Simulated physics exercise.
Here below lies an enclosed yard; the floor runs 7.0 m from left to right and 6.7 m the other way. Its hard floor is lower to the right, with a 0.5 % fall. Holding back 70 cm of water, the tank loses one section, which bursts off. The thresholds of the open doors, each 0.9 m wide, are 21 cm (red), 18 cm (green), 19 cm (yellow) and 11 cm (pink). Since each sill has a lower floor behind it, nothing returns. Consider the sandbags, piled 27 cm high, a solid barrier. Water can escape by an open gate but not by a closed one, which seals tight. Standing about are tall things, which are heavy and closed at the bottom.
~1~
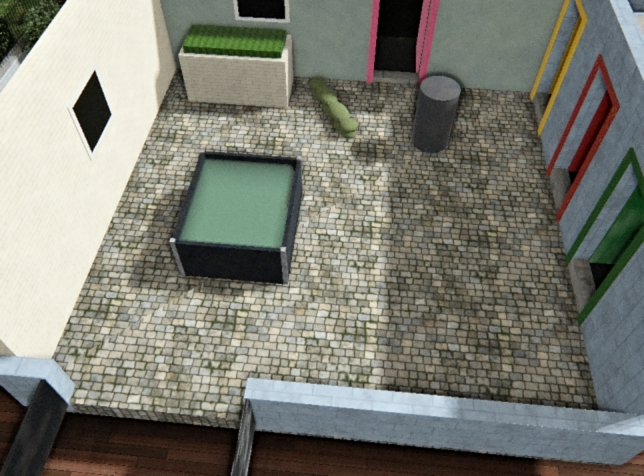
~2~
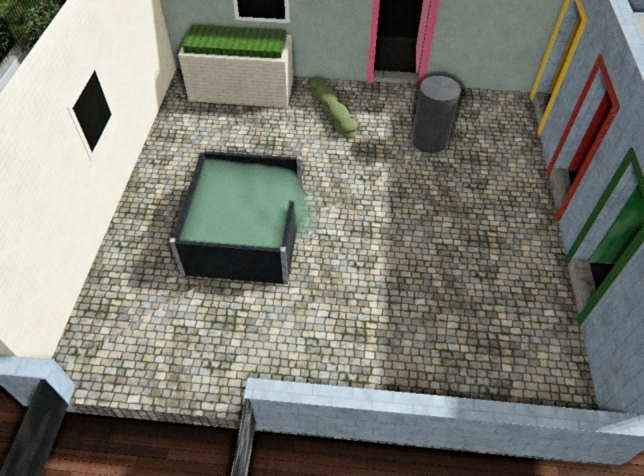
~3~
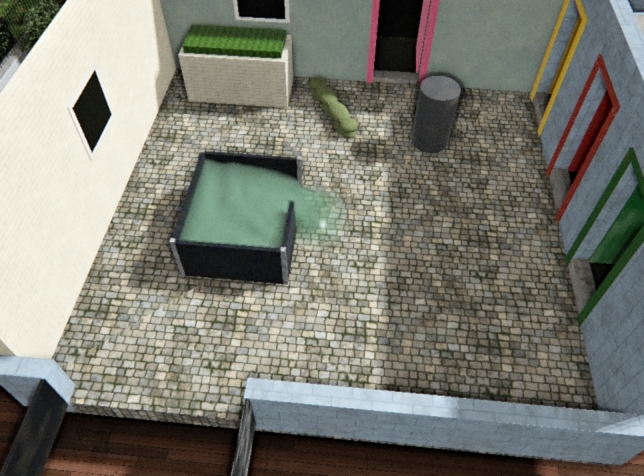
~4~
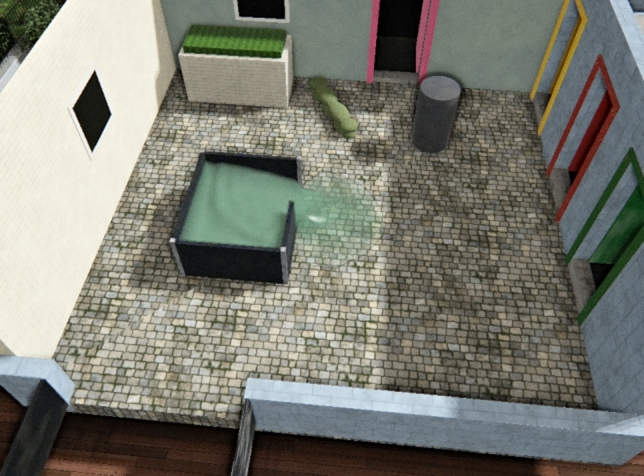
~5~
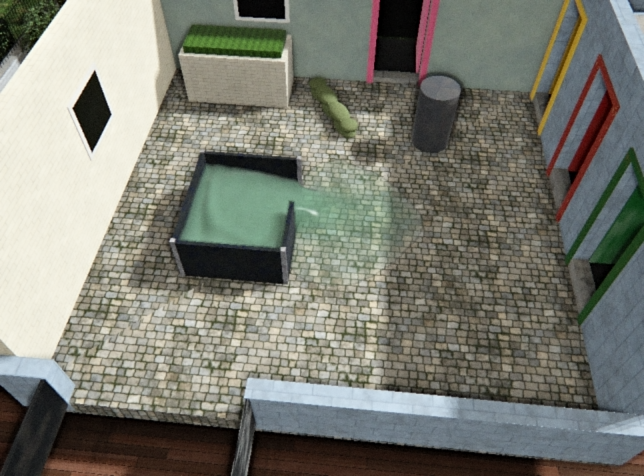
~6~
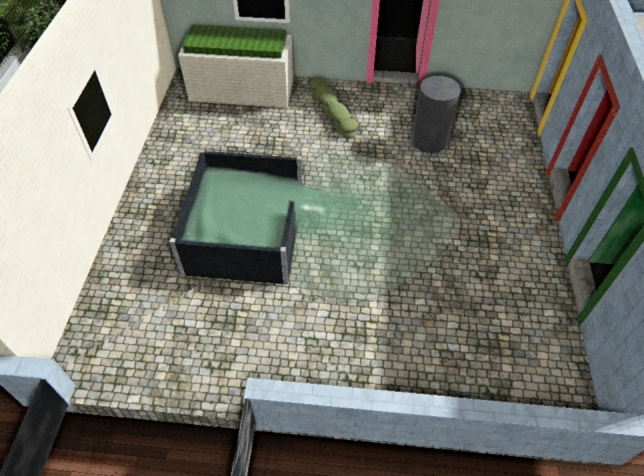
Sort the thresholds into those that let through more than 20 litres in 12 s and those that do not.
Sorted: Red door does not; green door does not; yellow door does not; pink door does not.
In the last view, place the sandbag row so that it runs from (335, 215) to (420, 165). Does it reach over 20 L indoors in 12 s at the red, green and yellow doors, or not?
In that case red gets no more than allowed, green gets no more than allowed, yellow gets no more than allowed.
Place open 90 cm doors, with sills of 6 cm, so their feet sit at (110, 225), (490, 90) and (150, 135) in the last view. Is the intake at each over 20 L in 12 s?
The first one doesn't reach it, the second one exceeds it, and the third one doesn't reach it.
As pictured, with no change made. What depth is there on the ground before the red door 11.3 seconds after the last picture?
The depth there is near 6.5 cm.
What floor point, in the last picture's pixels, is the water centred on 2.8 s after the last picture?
About (411, 215).
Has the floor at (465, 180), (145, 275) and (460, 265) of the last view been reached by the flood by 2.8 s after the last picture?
First spot submerged, second not yet wet, third submerged.
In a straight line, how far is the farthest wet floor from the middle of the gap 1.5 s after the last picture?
5.2 m.
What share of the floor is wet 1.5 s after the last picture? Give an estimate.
About 40 per cent.
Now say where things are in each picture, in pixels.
In the first frame, still water, 70 cm deep, in the tank at (241, 201).
In the second frame, the front is at (304, 238), 0.5 m from the gap at (295, 205); 0.2 m2 of floor is under water; 70 cm left at the back of the tank.
In the third frame, water pours out at (295, 206) and has run 0.8 m, to (335, 241); typically 11 cm deep outside, 70 cm at the tank's back.
In the fourth frame, water pours out at (295, 206) and has run 1.4 m, to (379, 229); typically 7 cm deep outside, 63 cm at the tank's back.
In the fifth frame, water pours out at (295, 206) and has run 1.9 m, to (417, 221); typically 5 cm deep outside, 60 cm at the tank's back.
In the sixth frame, the front is at (451, 215), 2.5 m from the gap at (295, 206); 4.9 m2 of floor is under water; 60 cm left at the back of the tank.
Then, 0.7 s after the last picture water covers 30 % of the floor and is deepest (31 cm) near (309, 209); red door 9 cm at the sill, 0 L in, green door not reached, yellow door not reached, pink door not reached.
Then, 1.5 s after the last picture water covers 40 % of the floor and is deepest (26 cm) near (544, 157); red door 21 cm at the sill, 0 L in, green door 19 cm at the sill, 0 L in, yellow door 7 cm at the sill, 0 L in, pink door 4 cm at the sill, 0 L in.
Then, 2.8 s after the last picture water covers 45 % of the floor and is deepest (20 cm) near (603, 436); red door 14 cm at the sill, 0 L in, green door 11 cm at the sill, 1 L in, yellow door 8 cm at the sill, 0 L in, pink door 7 cm at the sill, 1 L in.
Then, 6.3 s after the last picture water covers 65 % of the floor and is deepest (12 cm) near (345, 86); red door 8 cm at the sill, 0 L in, green door 9 cm at the sill, 1 L in, yellow door 9 cm at the sill, 0 L in, pink door 5 cm at the sill, 1 L in.
Then, 11.3 s after the last picture water covers 85 % of the floor and is deepest (8 cm) near (495, 102); red door 6 cm at the sill, 0 L in, green door 6 cm at the sill, 1 L in, yellow door 7 cm at the sill, 0 L in, pink door 5 cm at the sill, 1 L in.
